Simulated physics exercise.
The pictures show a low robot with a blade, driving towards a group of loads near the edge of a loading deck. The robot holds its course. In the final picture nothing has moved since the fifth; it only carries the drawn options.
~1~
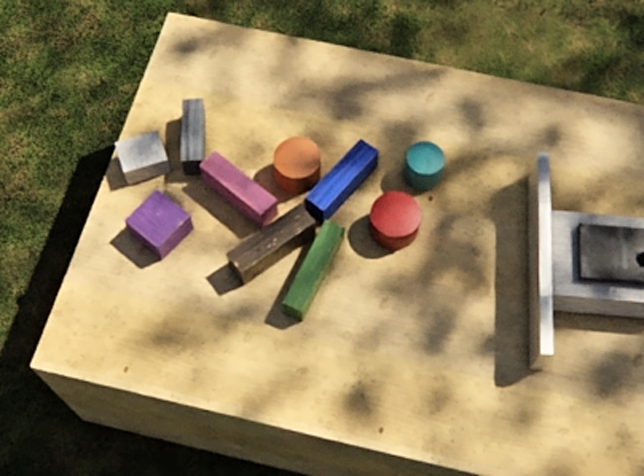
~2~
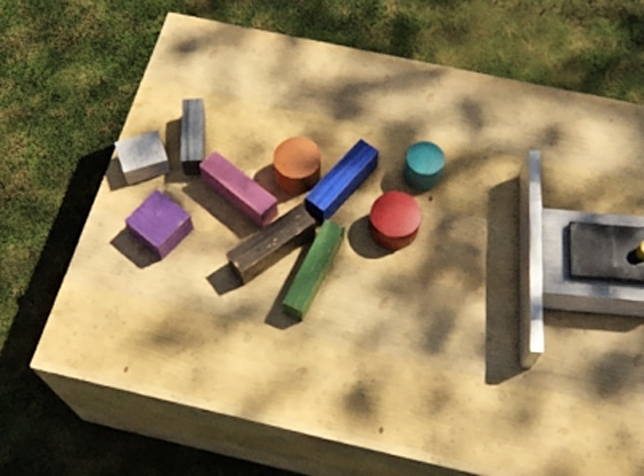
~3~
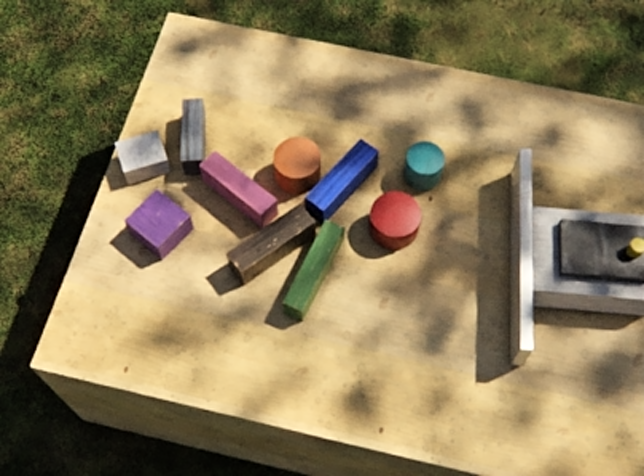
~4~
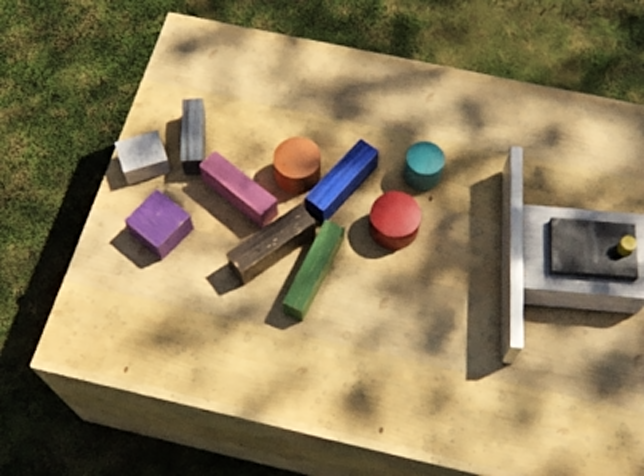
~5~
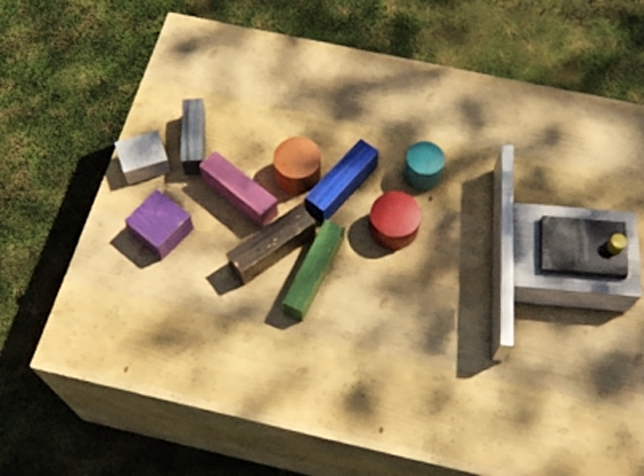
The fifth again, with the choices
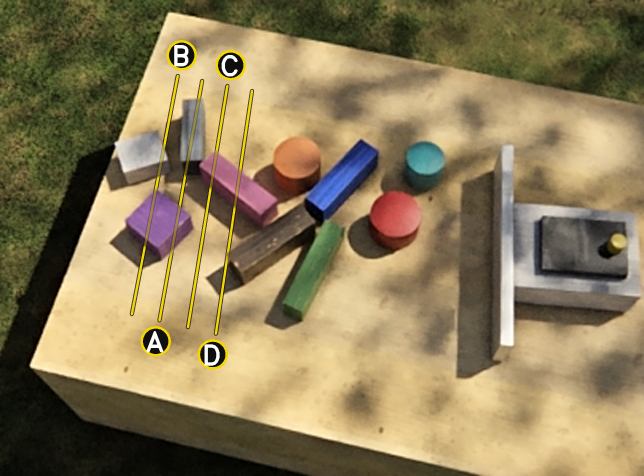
On a wooden deck, a low bladed robot moves slowly left towards still, colourful blocks.
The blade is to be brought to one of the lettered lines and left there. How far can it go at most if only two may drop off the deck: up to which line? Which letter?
C is the last line within the limit.
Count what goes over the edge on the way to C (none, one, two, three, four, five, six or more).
By then, two.
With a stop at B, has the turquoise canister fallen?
No.
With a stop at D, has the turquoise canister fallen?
No.
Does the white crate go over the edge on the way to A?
By then, yes.
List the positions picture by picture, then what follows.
The first picture shows red canister (395, 220); white crate (143, 157); purple crate (160, 225).
The second picture shows robot (606, 252); green bar (314, 270).
The third picture shows robot (596, 250); pink stick (239, 190).
The fourth picture shows robot (586, 247); blue stick (342, 182).
The fifth picture shows robot (577, 245); turquoise canister (424, 166); red canister (395, 220); white crate (143, 157).
On the copy, A at (182, 193); B at (156, 187); C at (209, 199); D at (235, 205).
On C. First, robot (466, 222); turquoise canister (375, 158); blue stick (334, 179).
Then, robot (358, 199); grey stick (172, 131); orange canister (207, 142).
Finally, robot (275, 181); grey stick over the edge; white crate over the edge; two fallen.
By contrast, A drops three; B drops six; D is within the limit but short.
